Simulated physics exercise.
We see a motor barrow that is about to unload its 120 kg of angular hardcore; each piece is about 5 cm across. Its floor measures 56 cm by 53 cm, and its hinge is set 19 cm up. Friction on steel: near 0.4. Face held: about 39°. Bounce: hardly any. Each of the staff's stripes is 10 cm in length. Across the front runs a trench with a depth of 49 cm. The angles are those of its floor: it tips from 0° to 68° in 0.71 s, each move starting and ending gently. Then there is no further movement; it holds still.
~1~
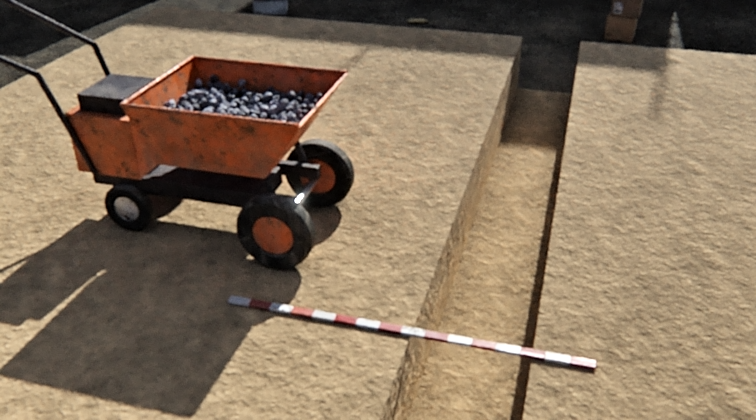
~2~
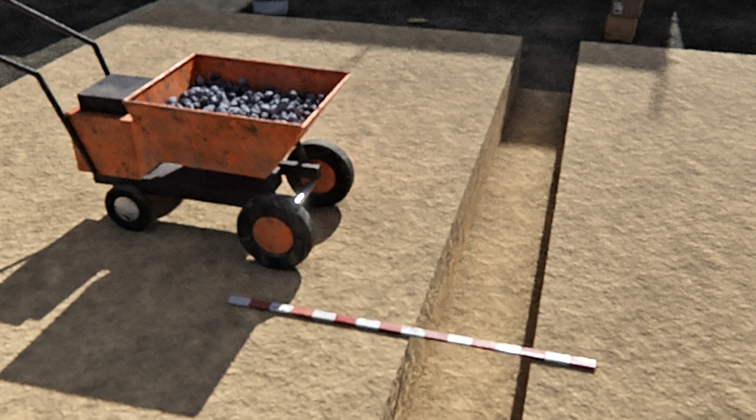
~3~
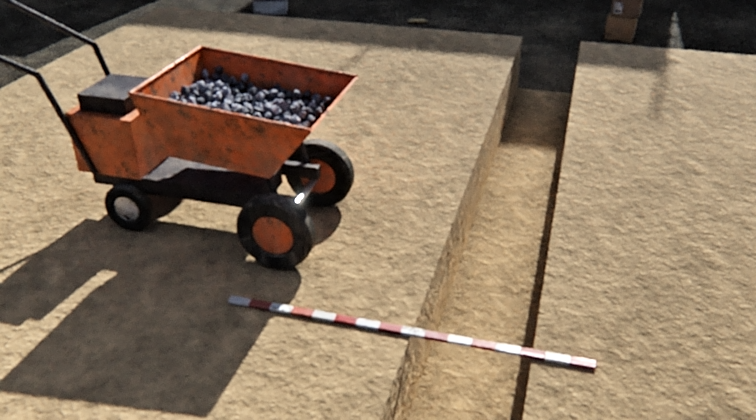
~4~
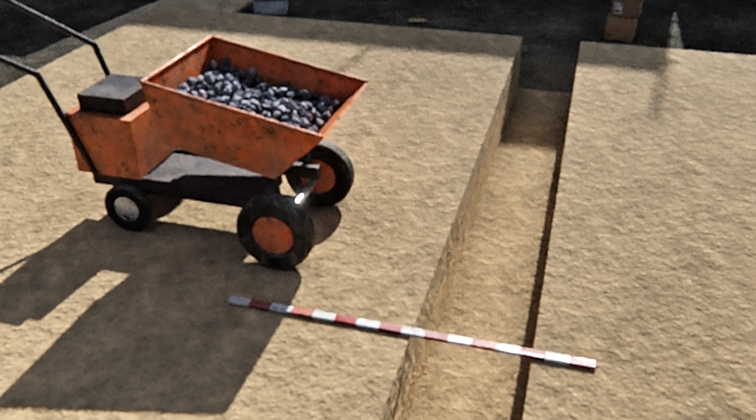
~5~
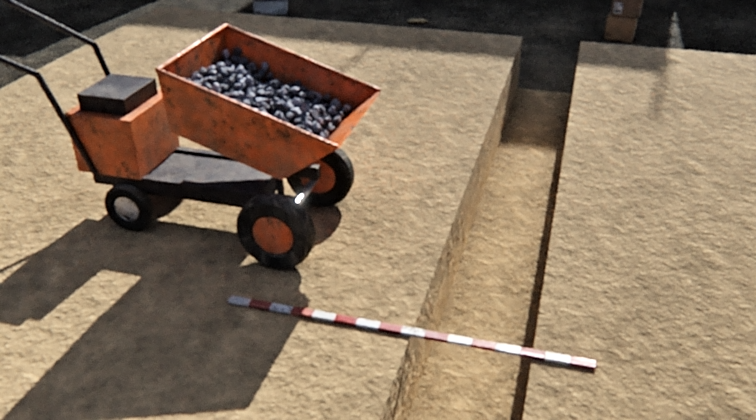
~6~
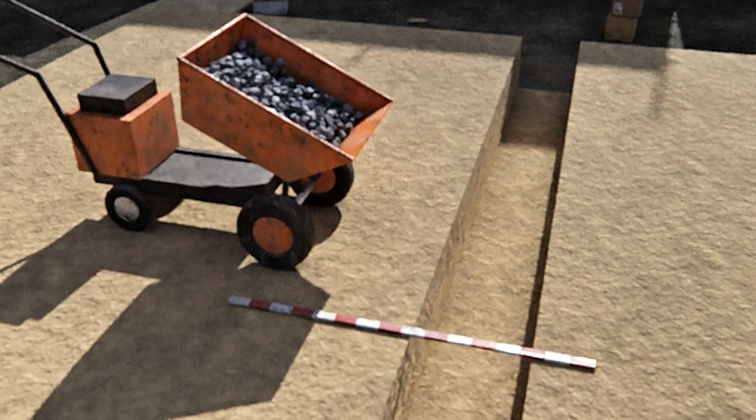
An orange motor barrow's skip full of dark stones tilting steadily forward to the right beside a trench and a red-and-white staff.
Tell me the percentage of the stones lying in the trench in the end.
Close to 56 %.
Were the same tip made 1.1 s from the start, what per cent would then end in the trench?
Then about 45 per cent.
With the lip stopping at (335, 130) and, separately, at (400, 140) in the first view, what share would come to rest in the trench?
Near 65 and near 40 percent.
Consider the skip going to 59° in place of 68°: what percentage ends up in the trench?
In that case near 25 per cent.
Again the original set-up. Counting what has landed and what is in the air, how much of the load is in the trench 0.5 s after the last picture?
Approx. 5 % of the load.
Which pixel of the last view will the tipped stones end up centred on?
I'd point to around (490, 334).
Then, 0.2 s after the last picture the floor is at 57°, 100 % in the skip; the foremost stones are at (372, 192).
Then, 0.5 s after the last picture the floor is at 68°, 90 % in the skip, 4 % short of the trench, 5 % in the trench; the foremost stones are at (460, 247).
Then, 0.9 s after the last picture the floor is at 68°, 53 % in the skip, 7 % short of the trench, 40 % in the trench; the foremost stones are at (531, 344).
Then, 2.8 s after the last picture the floor is at 68°, 36 % in the skip, 8 % short of the trench, 56 % in the trench; the foremost stones are at (535, 315).
